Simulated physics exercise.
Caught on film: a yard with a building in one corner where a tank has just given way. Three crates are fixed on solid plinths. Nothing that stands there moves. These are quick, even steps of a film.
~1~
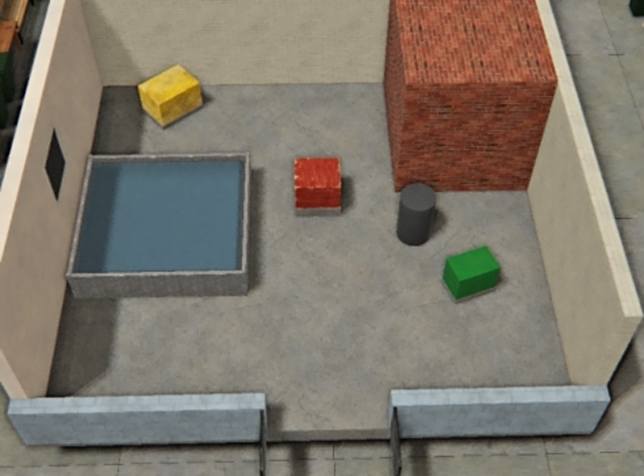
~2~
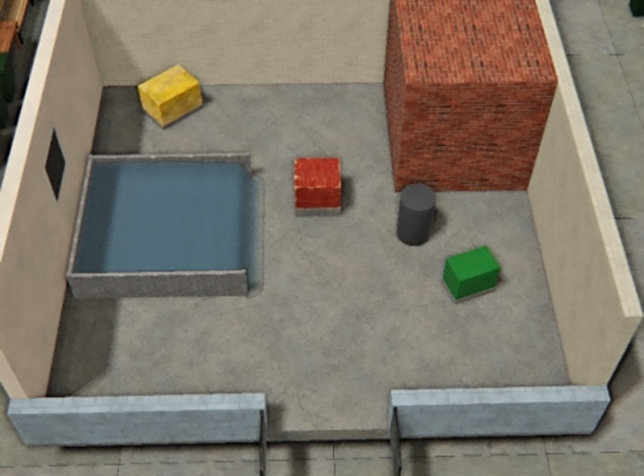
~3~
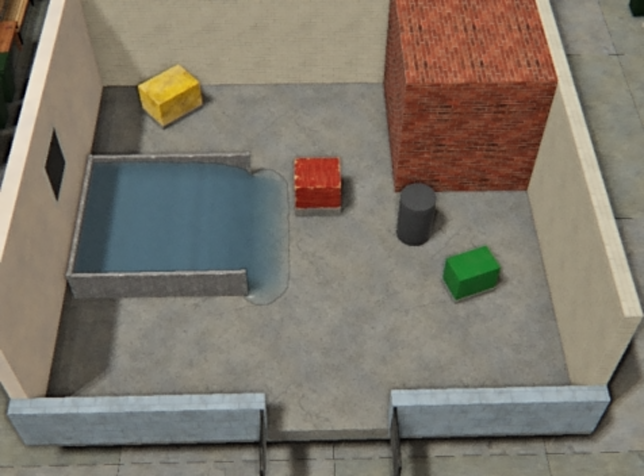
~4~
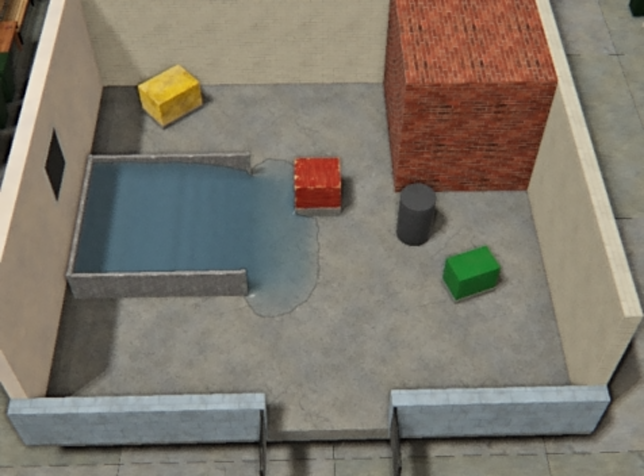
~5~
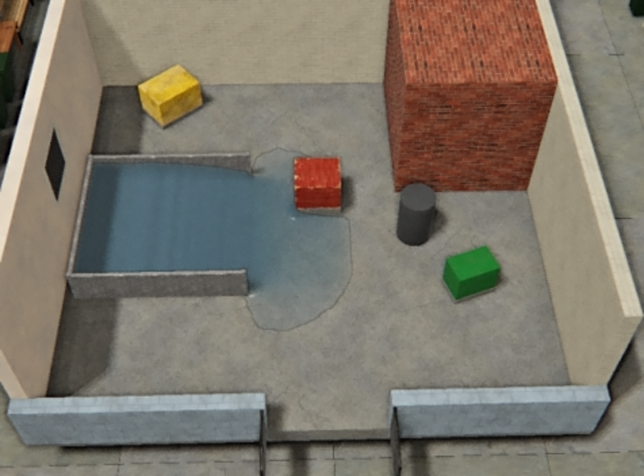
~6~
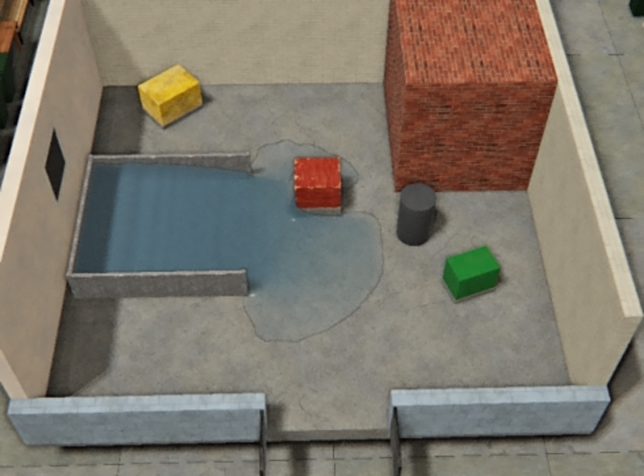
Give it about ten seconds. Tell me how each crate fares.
In the end: The yellow crate gets wet; the red crate gets wet; the green crate gets wet.
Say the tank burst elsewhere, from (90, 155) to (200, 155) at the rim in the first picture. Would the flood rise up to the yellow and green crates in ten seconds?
Then: Yellow crate takes water; green crate escapes it.
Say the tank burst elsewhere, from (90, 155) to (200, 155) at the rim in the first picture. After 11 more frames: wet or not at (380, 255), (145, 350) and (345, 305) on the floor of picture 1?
One after the other: Not flooded, no water, clear.
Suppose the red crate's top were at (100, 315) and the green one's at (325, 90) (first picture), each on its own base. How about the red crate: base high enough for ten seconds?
Then: Red crate is safe.
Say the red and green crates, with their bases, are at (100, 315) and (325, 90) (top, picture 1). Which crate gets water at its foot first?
First comes the crate marked green.
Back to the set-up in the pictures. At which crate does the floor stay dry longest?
That is the one in yellow.
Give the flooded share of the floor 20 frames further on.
Some 65 per cent.
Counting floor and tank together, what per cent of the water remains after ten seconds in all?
I make it 92 per cent.
A moment on, water covers 30 % of the floor; the yellow crate not reached, the red crate water round its plinth, the green crate water round its plinth.
Next, water covers 50 % of the floor; the yellow crate not reached, the red crate water round its plinth, the green crate water round its plinth.
Then, water covers 65 % of the floor; the yellow crate water round its plinth, the red crate water round its plinth, the green crate water round its plinth.
Later, water covers 70 % of the floor; the yellow crate water round its plinth, the red crate water round its plinth, the green crate water round its plinth.
In the end, water covers 95 % of the floor; the yellow crate was topped, the red crate was topped, the green crate was topped.
